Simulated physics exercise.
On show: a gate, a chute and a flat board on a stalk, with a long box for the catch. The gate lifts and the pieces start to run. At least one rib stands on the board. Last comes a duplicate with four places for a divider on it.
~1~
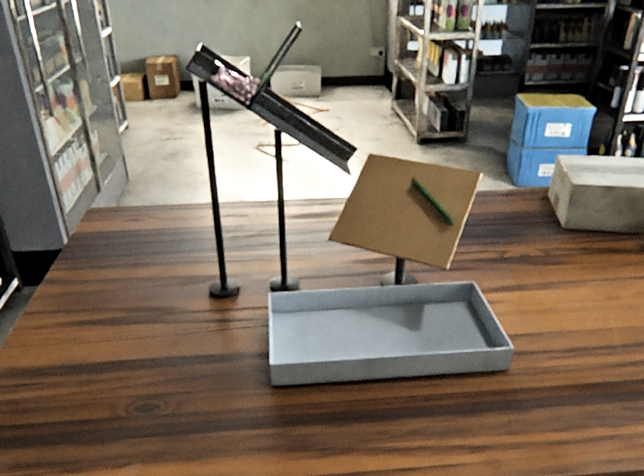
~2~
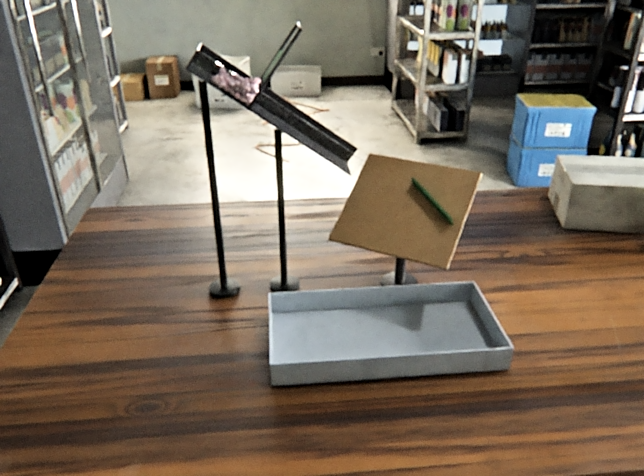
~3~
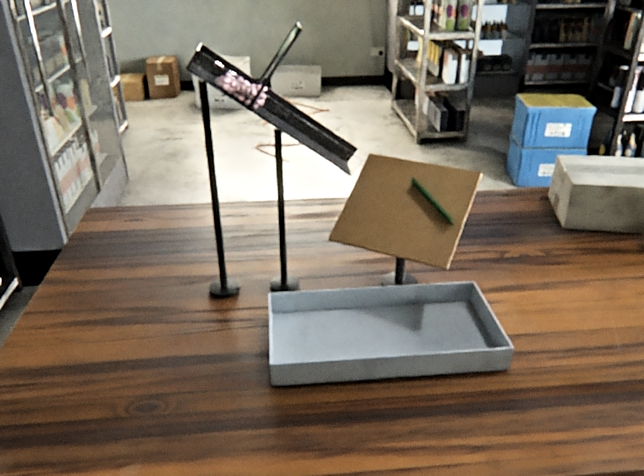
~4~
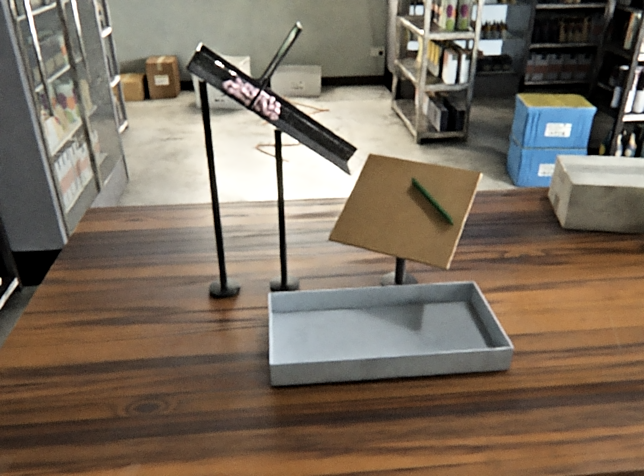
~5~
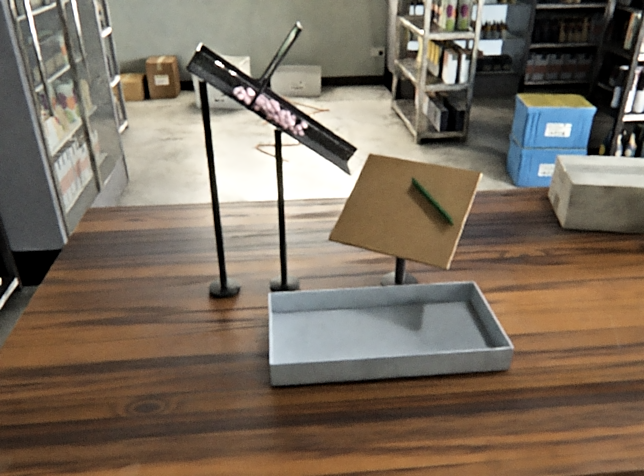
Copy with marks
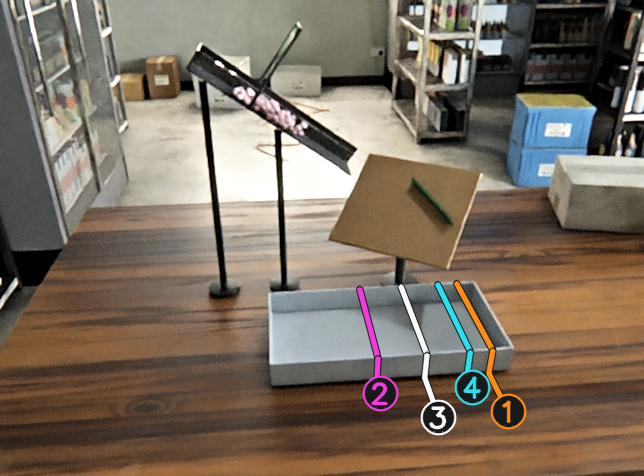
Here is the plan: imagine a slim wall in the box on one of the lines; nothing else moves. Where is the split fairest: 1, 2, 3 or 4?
Use line 3.
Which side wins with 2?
Right.
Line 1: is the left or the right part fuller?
Left.
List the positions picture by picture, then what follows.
Load behind the gate at (239, 86), sugar pearls; lip of the chute at (349, 169), sloping fairly steeply, in the first picture.
Middle of the board at (405, 206), tilted fairly steeply; middle of its low edge at (385, 253); of its high edge at (423, 162), in the second picture.
Front corners of the box at (271, 364) and (513, 348), empty; front of the load at (261, 100), in the third picture.
Middle of the load at (257, 100); its front at (277, 112), about a quarter of the way to the lip; rib from (412, 178) to (452, 219), in the fourth picture.
Middle of the load at (266, 103); its front at (300, 133), about half of the way to the lip, in the fifth picture.
On the marked copy, line 1 crosses the front rim at (492, 349); line 2 crosses the front rim at (377, 357); line 3 crosses the front rim at (426, 353); line 4 crosses the front rim at (470, 351).
With 1, of what is caught, nearly all on the left of the divider, a stray few on the right.
With 2, of what is caught, about a quarter on the left of the divider, most on the right.
With 3, of what is caught, about half on the left of the divider, about half on the right.
With 4, of what is caught, most on the left of the divider, a small part on the right.
